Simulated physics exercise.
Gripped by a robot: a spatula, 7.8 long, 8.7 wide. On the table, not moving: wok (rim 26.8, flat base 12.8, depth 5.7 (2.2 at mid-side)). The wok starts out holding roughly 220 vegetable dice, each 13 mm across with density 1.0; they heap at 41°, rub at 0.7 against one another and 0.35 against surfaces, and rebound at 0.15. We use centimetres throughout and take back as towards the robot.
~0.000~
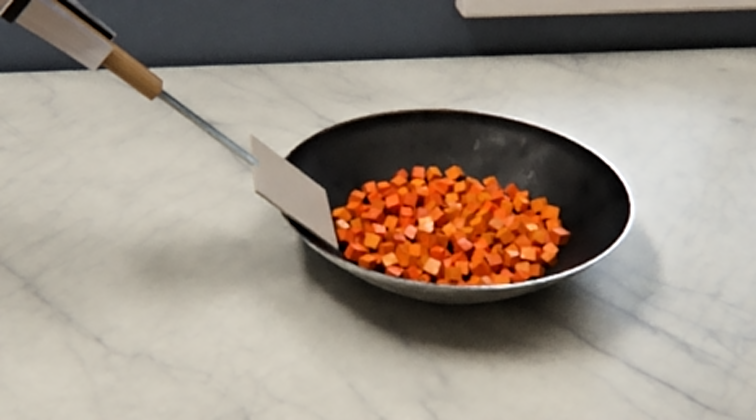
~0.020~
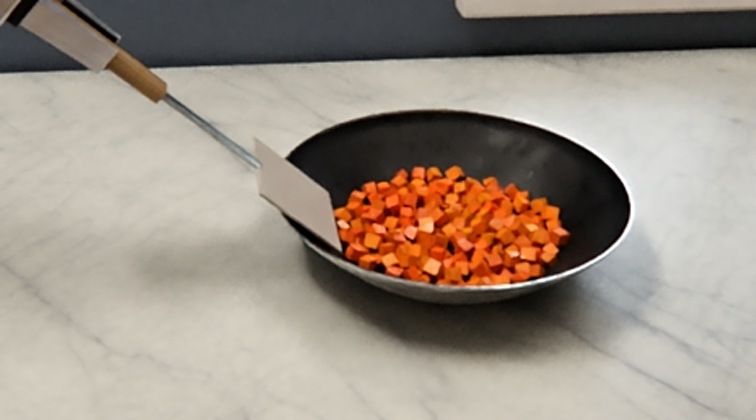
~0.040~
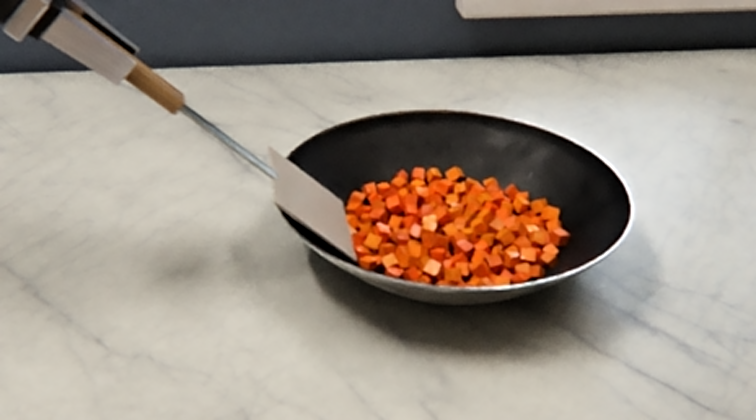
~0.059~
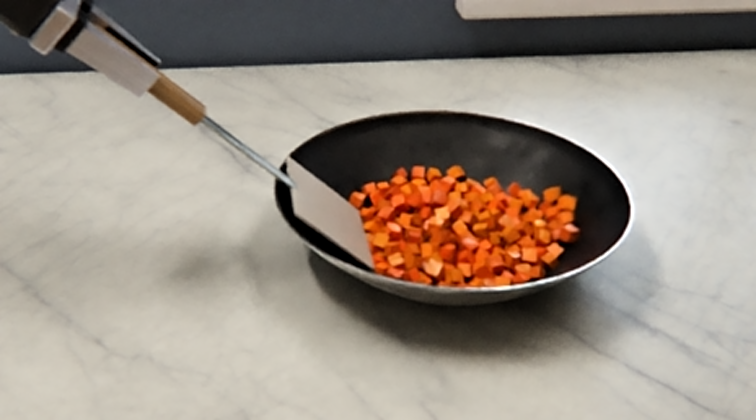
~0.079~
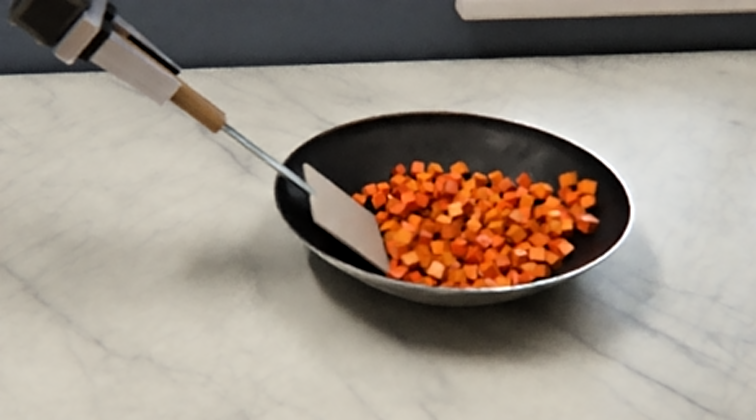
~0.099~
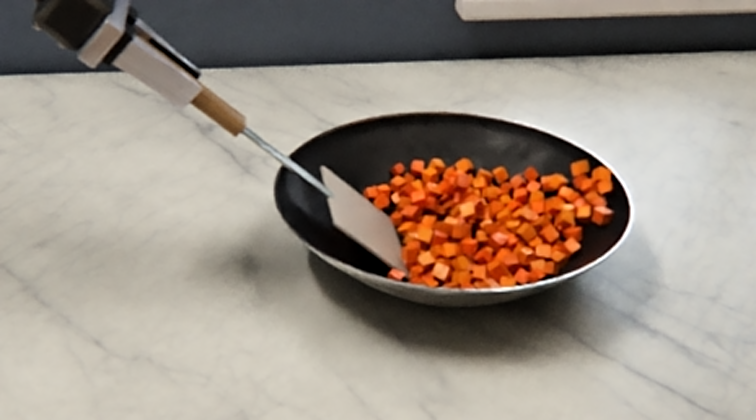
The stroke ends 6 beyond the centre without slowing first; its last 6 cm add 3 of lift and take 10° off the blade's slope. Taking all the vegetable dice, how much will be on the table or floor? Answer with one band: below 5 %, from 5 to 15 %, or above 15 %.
From 5 to 15 %.
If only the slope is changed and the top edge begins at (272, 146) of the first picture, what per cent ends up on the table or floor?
Some 10 per cent.
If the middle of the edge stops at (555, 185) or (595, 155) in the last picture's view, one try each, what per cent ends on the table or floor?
I'd say some 35 per cent, then some 50 per cent.
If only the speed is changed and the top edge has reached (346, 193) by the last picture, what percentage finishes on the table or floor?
10 %.
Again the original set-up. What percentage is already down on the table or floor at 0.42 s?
Roughly 8 percent.
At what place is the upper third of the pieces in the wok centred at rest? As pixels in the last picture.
Around (565, 194).
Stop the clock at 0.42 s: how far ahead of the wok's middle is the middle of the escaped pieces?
I'd put it at some 18 centimetres.
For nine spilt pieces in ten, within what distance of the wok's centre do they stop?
Roughly 20 cm.
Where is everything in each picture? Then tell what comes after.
The first frame shows spatula top edge at (253, 162), sloping 43°; upper third of the load around (455, 217), from x 340 to 560, top at y 175; 220 in the wok.
The second frame shows spatula top edge at (256, 164), sloping 43°; upper third of the load around (455, 218), from x 340 to 560, top at y 175.
The third frame shows spatula top edge at (272, 174), sloping 43°; upper third of the load around (458, 218), from x 350 to 560, top at y 175.
The fourth frame shows spatula top edge at (291, 184), sloping 43°; upper third of the load around (461, 216), from x 355 to 570, top at y 175.
The fifth frame shows spatula top edge at (310, 191), sloping 43°; upper third of the load around (480, 212), from x 360 to 590, top at y 170.
The sixth frame shows spatula top edge at (328, 194), sloping 43°; upper third of the load around (521, 208), from x 360 to 605, top at y 165; 220 in the wok.
After 0.15 s, sloping 43°, highest piece 7 above the table; 218 in the wok, 2 on the blade or in flight.
After 0.20 s, sloping 38°, highest piece 7 above the table; 212 in the wok, 8 on the blade or in flight.
After 0.42 s, sloping 33°, highest piece 7 above the table; 201 in the wok, 19 on the table or floor.
After 1.47 s, sloping 33°, highest piece 7 above the table; 201 in the wok, 19 on the table or floor.
At rest, 201 in the wok, 19 on the table or floor. That is 9 % on the table or floor.
